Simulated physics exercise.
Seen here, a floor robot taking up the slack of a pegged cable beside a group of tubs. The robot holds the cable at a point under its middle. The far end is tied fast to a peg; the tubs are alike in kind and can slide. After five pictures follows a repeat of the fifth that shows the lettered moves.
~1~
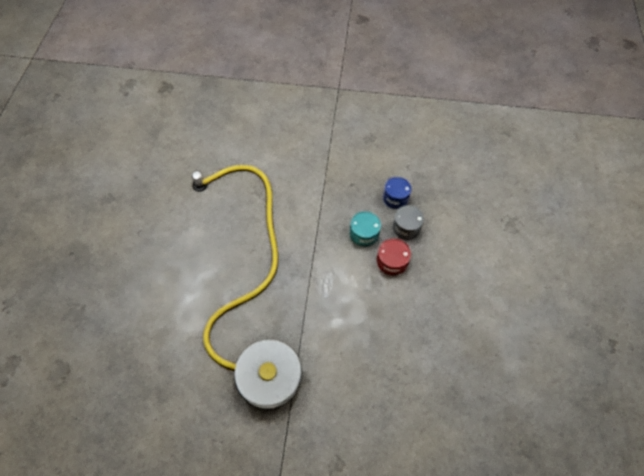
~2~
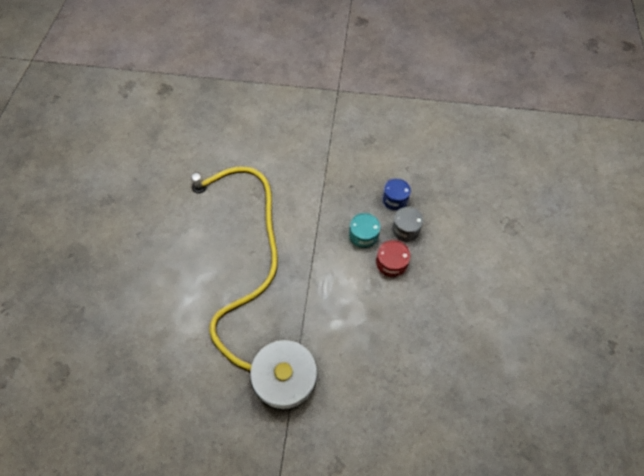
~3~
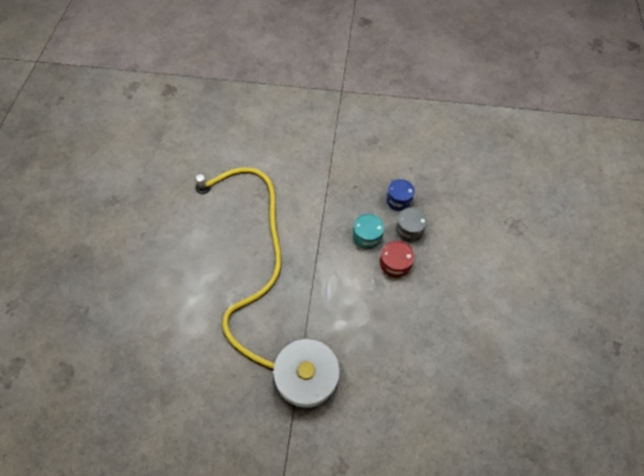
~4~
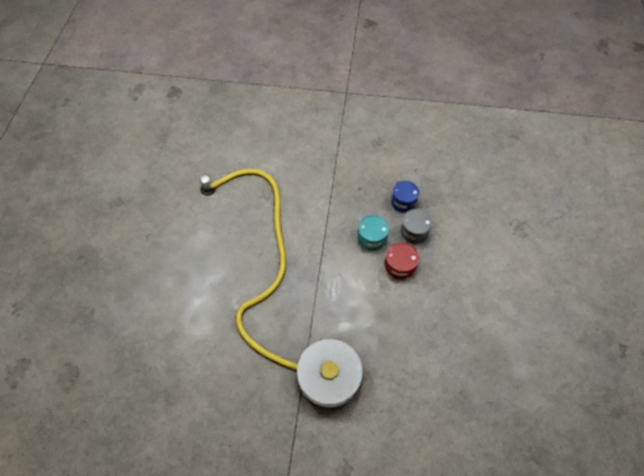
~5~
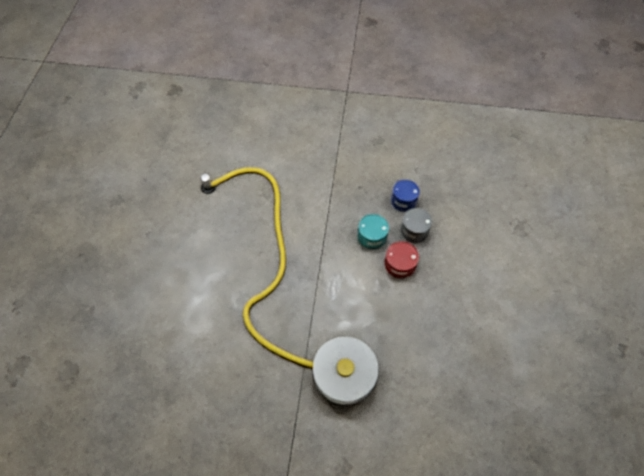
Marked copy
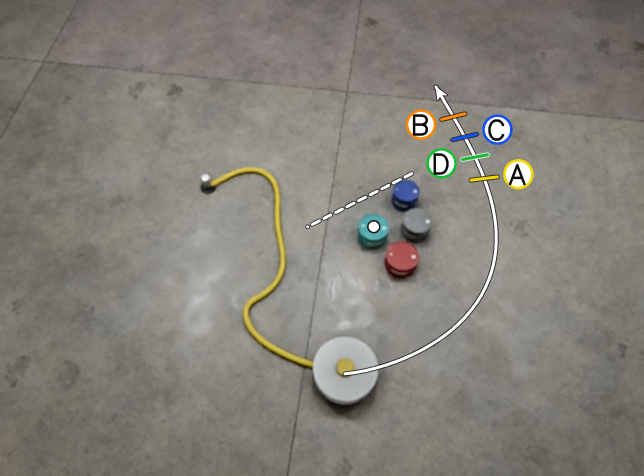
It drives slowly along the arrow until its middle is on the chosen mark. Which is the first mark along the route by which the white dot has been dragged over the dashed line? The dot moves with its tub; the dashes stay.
B.
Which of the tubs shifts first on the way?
The red tub.
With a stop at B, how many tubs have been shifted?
Four.
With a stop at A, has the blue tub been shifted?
No.
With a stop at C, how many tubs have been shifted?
Four.
On the marked copy, A at (484, 179); B at (453, 117); C at (465, 137); D at (475, 157); the dashed line at (361, 199); the route from (345, 374) via (496, 241) to (436, 87); the white dot at (374, 227).
Taking B. A third of the way, robot (473, 307); turquoise tub (373, 232).
Two thirds of the way, robot (493, 192); turquoise tub (373, 232); red tub (401, 252).
When it is over, robot (455, 111); grey tub (408, 179); blue tub (382, 173); turquoise tub (358, 199); red tub (387, 196); the dot on the turquoise tub is over the dashed line.
As for the rest, A leaves the dotted tub short, at (370, 230); C leaves the dotted tub short, at (362, 211); D leaves the dotted tub short, at (366, 224).
